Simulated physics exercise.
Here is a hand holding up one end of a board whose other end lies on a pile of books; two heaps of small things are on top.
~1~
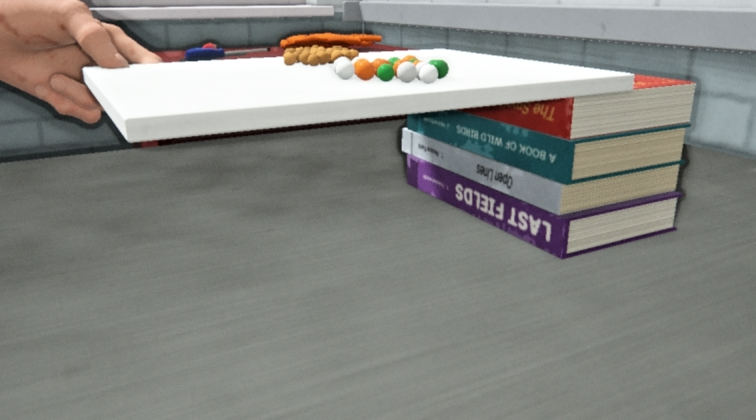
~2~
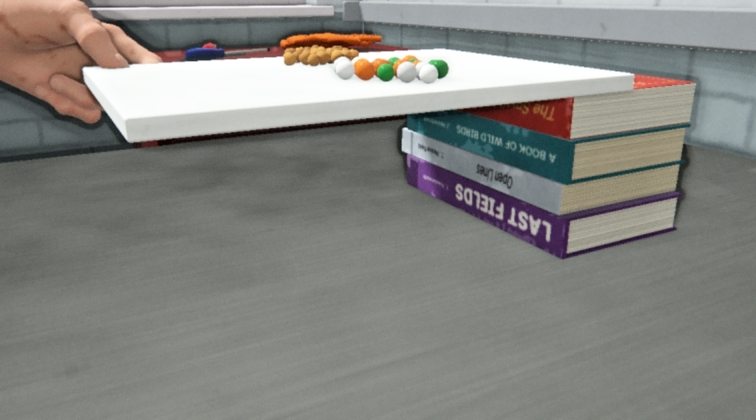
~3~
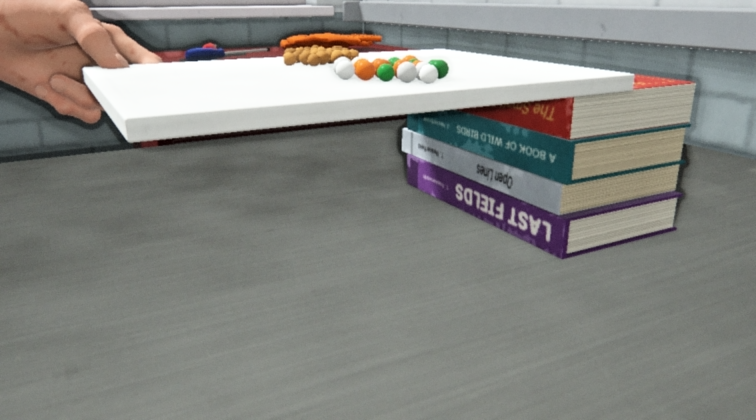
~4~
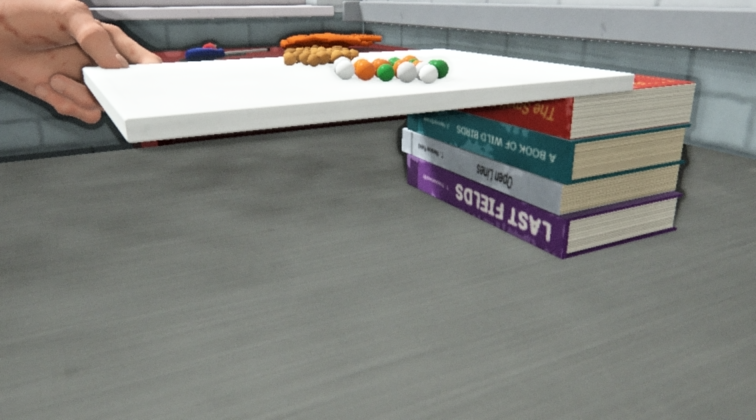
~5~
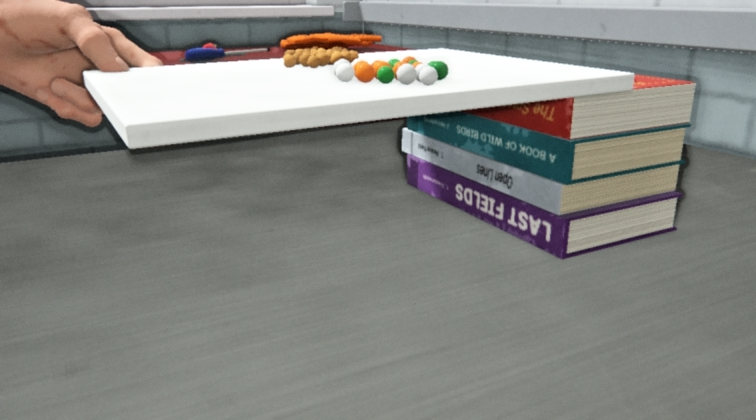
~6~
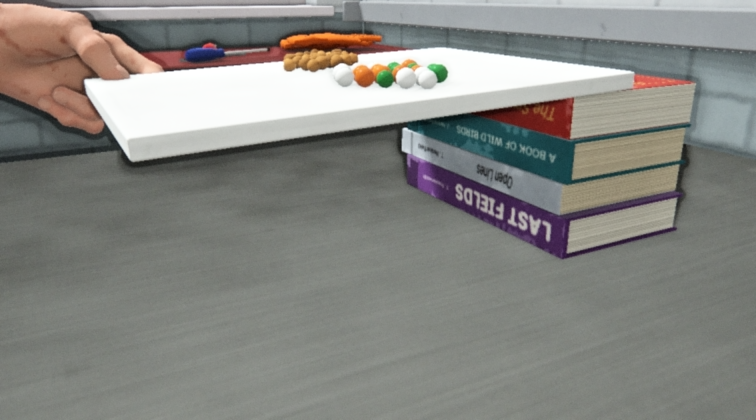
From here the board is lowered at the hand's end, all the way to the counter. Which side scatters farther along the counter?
The longer run belongs to the near portion.
Then, 0.25 s past the last view, board sloping at 9°; near portion all still on the board; far portion all still on the board.
Then, 0.58 s past the last view, board sloping at 21°; near portion all still on the board; far portion all still on the board.
Then, 0.92 s past the last view, board resting at 25°; near portion mostly up to a board's length out; far portion mostly at the foot of the board.
Finally, board resting at 25°; near portion mostly more than two board lengths out, about half gone off the counter; far portion mostly less than half a board's length out; the near portion has gone farther.
